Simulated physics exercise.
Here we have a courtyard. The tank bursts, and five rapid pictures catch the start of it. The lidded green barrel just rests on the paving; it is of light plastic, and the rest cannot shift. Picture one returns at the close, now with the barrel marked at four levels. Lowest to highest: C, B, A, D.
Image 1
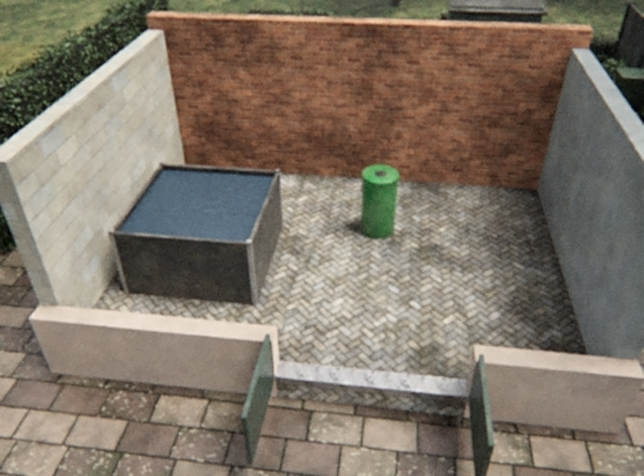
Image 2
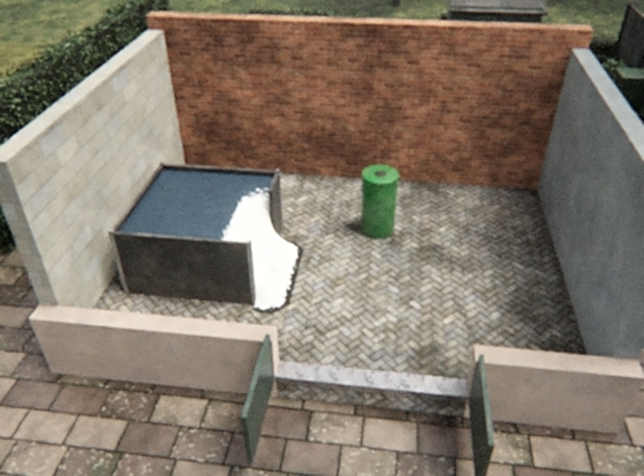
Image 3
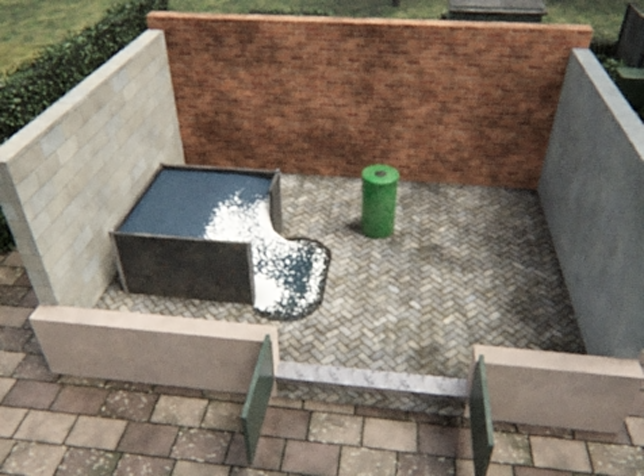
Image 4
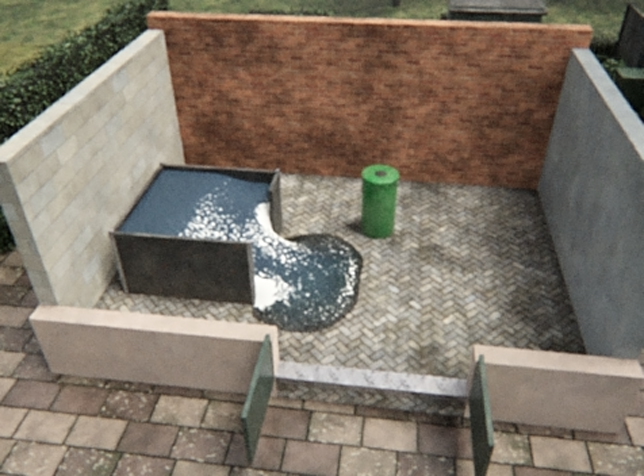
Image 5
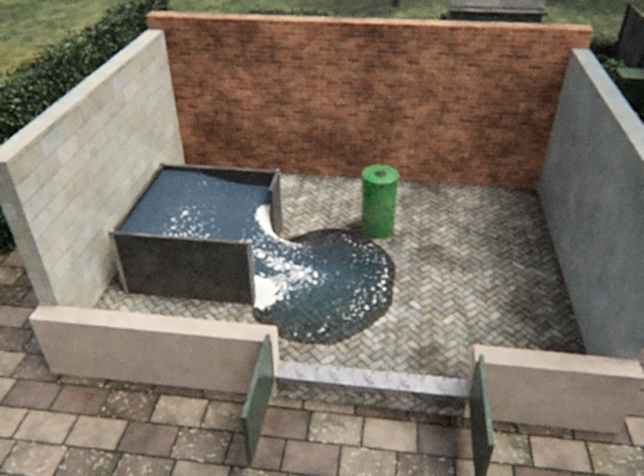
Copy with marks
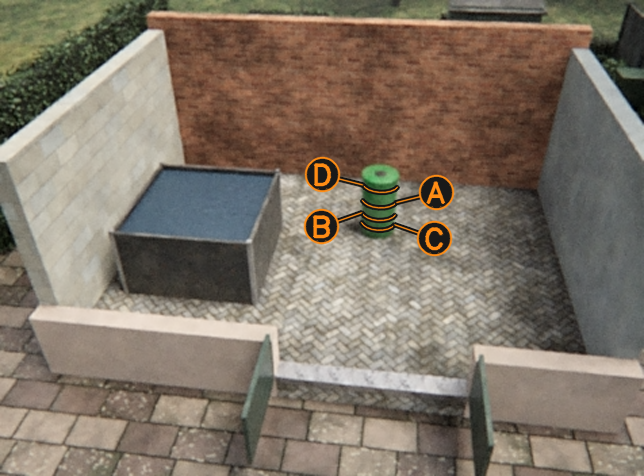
Water pours through the right side of a full, dark-walled tank in a walled courtyard, foaming white at first, then spreads across the paving in a widening dark pool toward the green barrel, which stays still.
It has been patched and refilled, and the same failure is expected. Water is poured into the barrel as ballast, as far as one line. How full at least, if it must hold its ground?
That is level C.
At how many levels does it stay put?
All of the four.
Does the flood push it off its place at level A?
No, not at all.
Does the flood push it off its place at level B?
No, that is safe.
On the marked copy, A at (378, 207); B at (377, 220); C at (377, 230); D at (379, 192); from the bottom up C, B, A, D.
With A, it does not move.
With B, it does not move.
With C, it does not move.
With D, it does not move.
